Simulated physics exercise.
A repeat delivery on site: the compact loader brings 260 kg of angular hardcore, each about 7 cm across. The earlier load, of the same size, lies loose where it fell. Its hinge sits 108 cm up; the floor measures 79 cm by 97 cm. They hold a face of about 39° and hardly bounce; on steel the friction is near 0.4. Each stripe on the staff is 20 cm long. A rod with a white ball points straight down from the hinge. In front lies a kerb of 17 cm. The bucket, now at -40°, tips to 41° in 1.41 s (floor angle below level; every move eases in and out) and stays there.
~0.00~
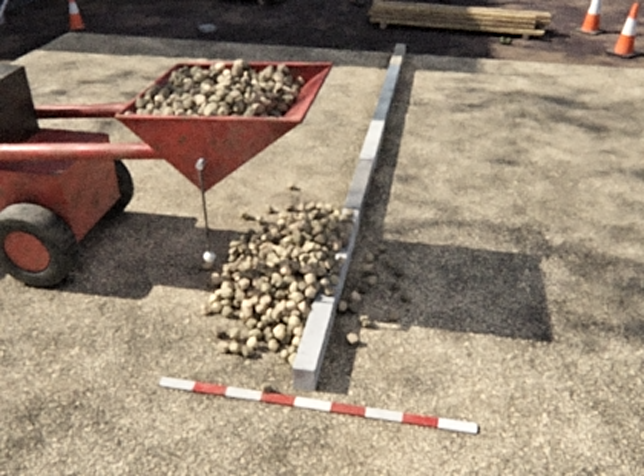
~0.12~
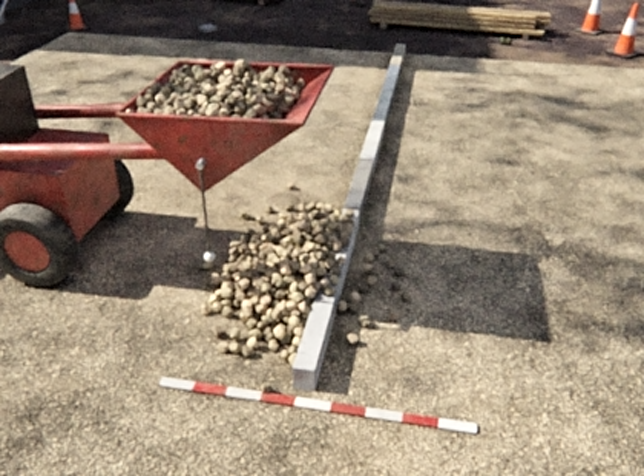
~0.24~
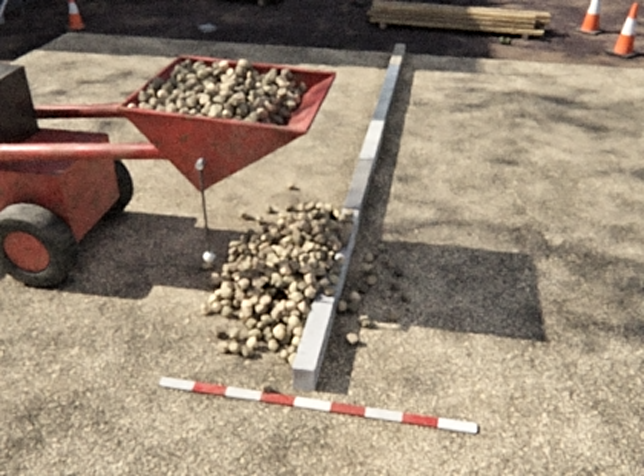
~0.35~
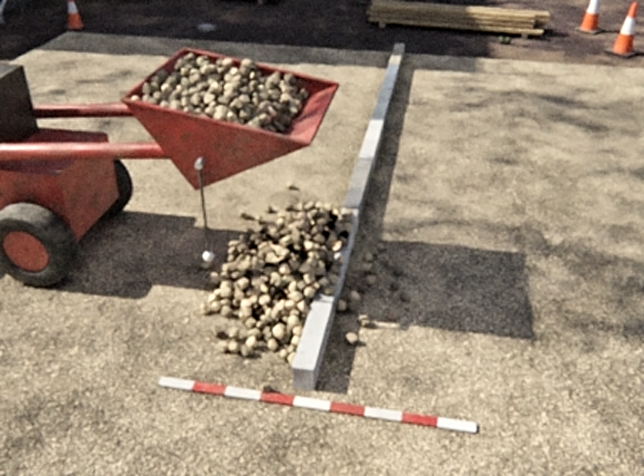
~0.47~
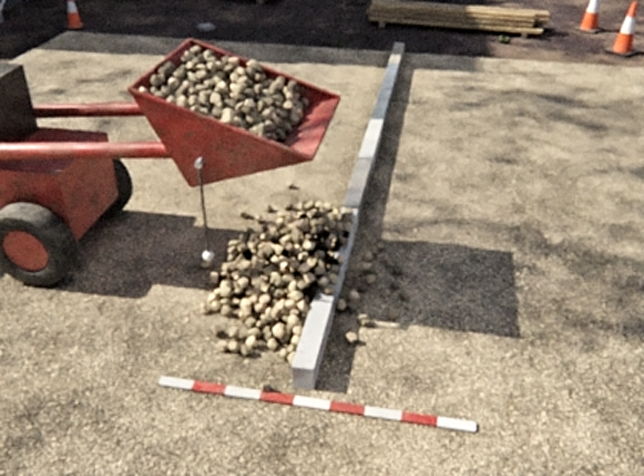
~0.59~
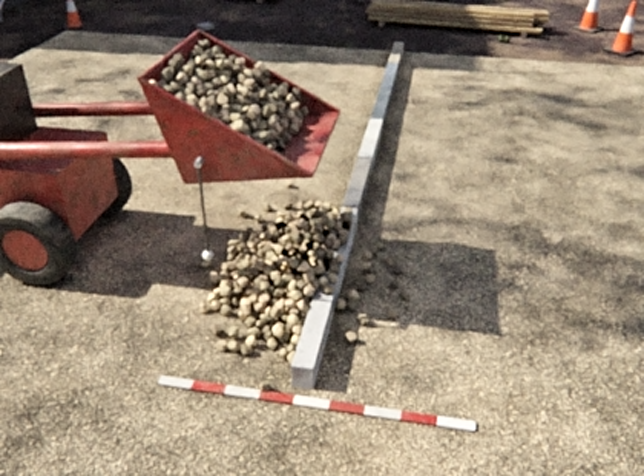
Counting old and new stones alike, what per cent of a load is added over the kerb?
Close to 61 parts in a hundred.
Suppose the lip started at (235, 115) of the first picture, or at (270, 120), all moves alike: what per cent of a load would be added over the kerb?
Near 0 per cent from the first place, 25 from the second.
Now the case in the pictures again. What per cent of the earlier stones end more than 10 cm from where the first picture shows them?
About 5 per cent.
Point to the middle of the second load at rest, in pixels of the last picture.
Near (357, 263).
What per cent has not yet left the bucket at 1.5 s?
Roughly 45 per cent is still inside.
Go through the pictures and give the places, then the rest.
The first frame shows lip at (302, 121), floor tilted -40°, highest stones at (238, 74). The earlier load is highest near (309, 235), 30 cm above ground level, 97 % on this side of the kerb, 3 % over the kerb.
The second frame shows lip at (303, 124), floor tilted -38°, highest stones at (229, 75); the stones move at 0.1 m/s on average.
In the third frame, the bucket is at -34°, its lip at (306, 132); the top of the load is at (216, 70); the stones move at 0.2 m/s on average.
In the fourth frame, the bucket is at -27°, its lip at (310, 144); the top of the load is at (190, 66); the stones move at 0.2 m/s on average.
In the fifth frame, the bucket is at -19°, its lip at (313, 159); the top of the load is at (196, 60); the stones move at 0.3 m/s on average.
The sixth frame shows lip at (313, 176), floor tilted -9°, highest stones at (201, 54); the stones move at 0.3 m/s on average.
After 1.1 s the floor is at 29°; in per cent of one load, 99 in the bucket, 98 on this side of the kerb, 3 over the kerb; the foremost stones are at (387, 281).
After 1.5 s the floor is at 41°; in per cent of one load, 44 in the bucket, 144 on this side of the kerb, 12 over the kerb; the foremost stones are at (392, 285).
After 1.9 s the floor is at 41°; in per cent of one load, 6 in the bucket, 149 on this side of the kerb, 44 over the kerb; the foremost stones are at (448, 271).
After 4.3 s the floor is at 41°; in per cent of one load, 0 in the bucket, 136 on this side of the kerb, 64 over the kerb; the foremost stones are at (500, 288). Net gain over the kerb, 61.
